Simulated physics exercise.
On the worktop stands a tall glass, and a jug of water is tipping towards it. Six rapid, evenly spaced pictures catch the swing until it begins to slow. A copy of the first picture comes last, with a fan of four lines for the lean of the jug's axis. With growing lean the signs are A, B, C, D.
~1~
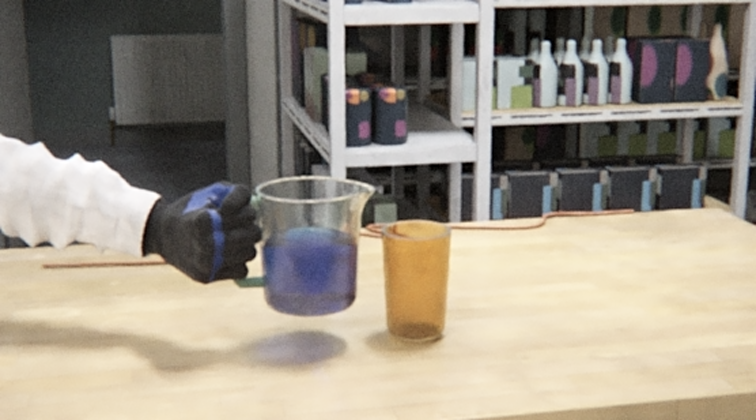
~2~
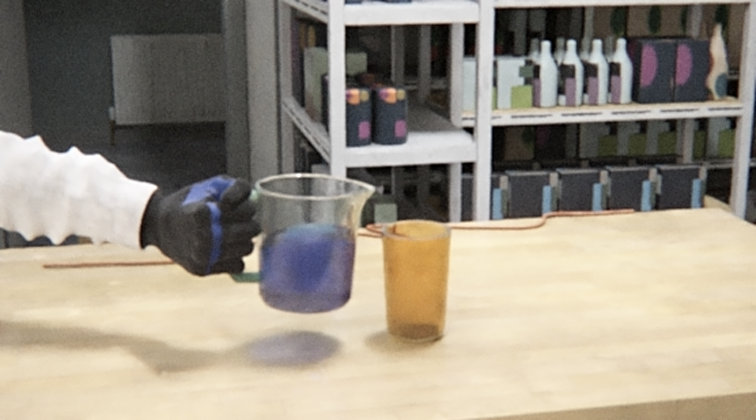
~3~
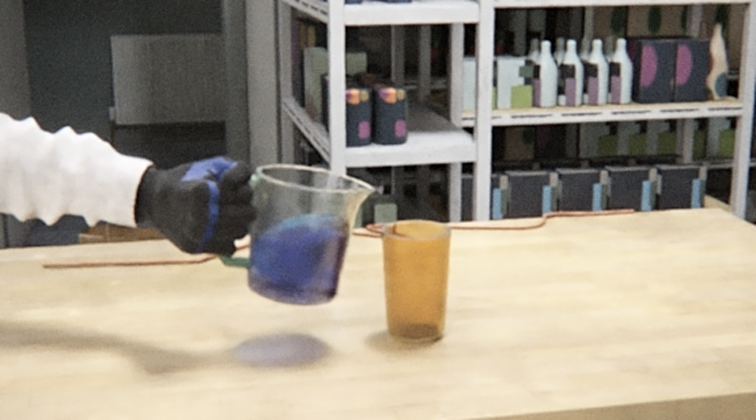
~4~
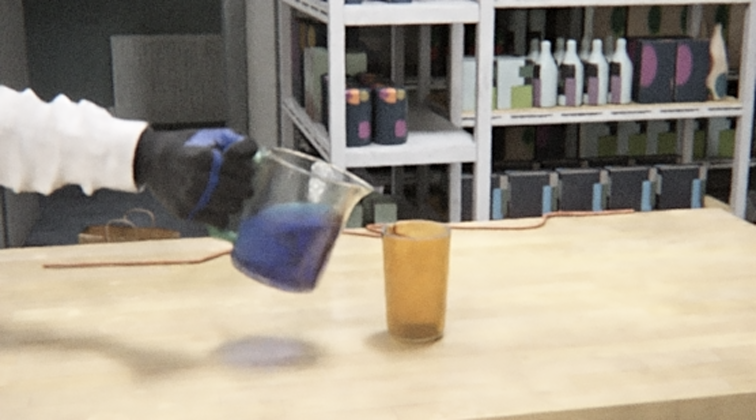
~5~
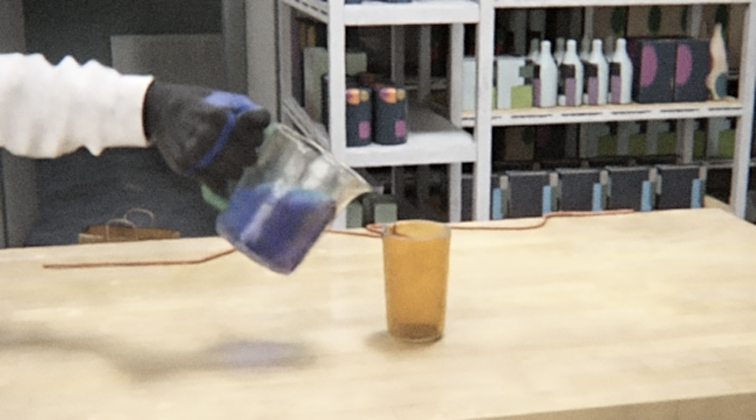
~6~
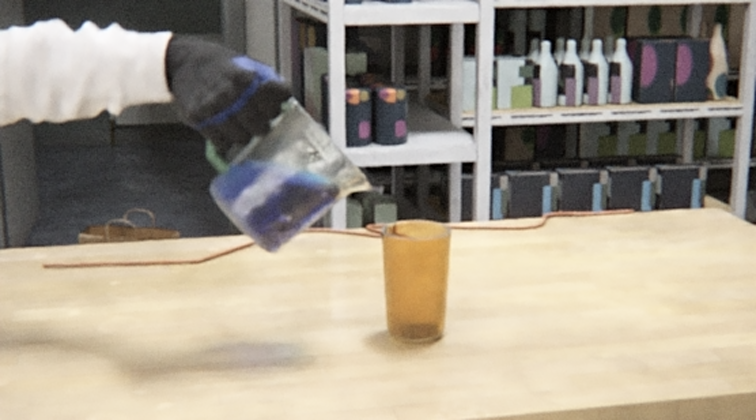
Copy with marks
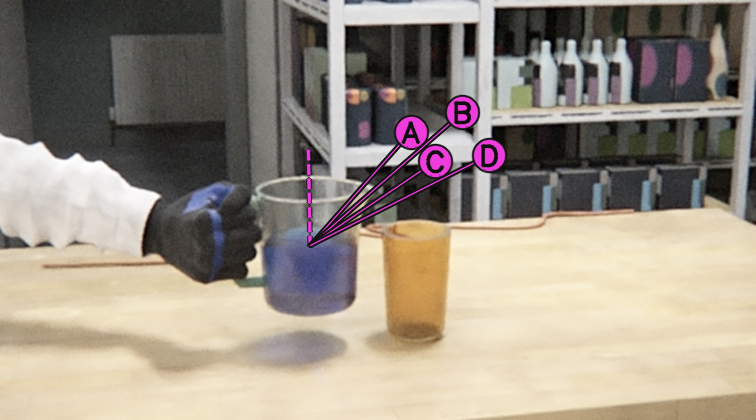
At first, a black-and-blue gloved hand holds a clear jug of blue liquid upright above a wooden worktop, left of a tall amber glass. The hand then rises and tilts the jug rightward, slightly and then steeply, while the liquid shifts and sloshes inside. The glass stays still, and nothing leaves the jug.
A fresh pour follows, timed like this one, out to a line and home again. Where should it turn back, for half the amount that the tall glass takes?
D is best.
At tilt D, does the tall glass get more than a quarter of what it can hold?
Yes, clearly.
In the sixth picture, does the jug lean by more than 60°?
No.
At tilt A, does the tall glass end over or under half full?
Under.
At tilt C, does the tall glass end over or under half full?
Under.
On the marked copy, A at (399, 144); B at (449, 123); C at (421, 170); D at (474, 162).
If A is chosen, the tall glass ends with about 1 % of what it can hold.
If B is chosen, the tall glass ends with about 10 % of what it can hold.
If C is chosen, the tall glass ends with about 27 % of what it can hold.
If D is chosen, the tall glass ends with about 49 % of what it can hold.
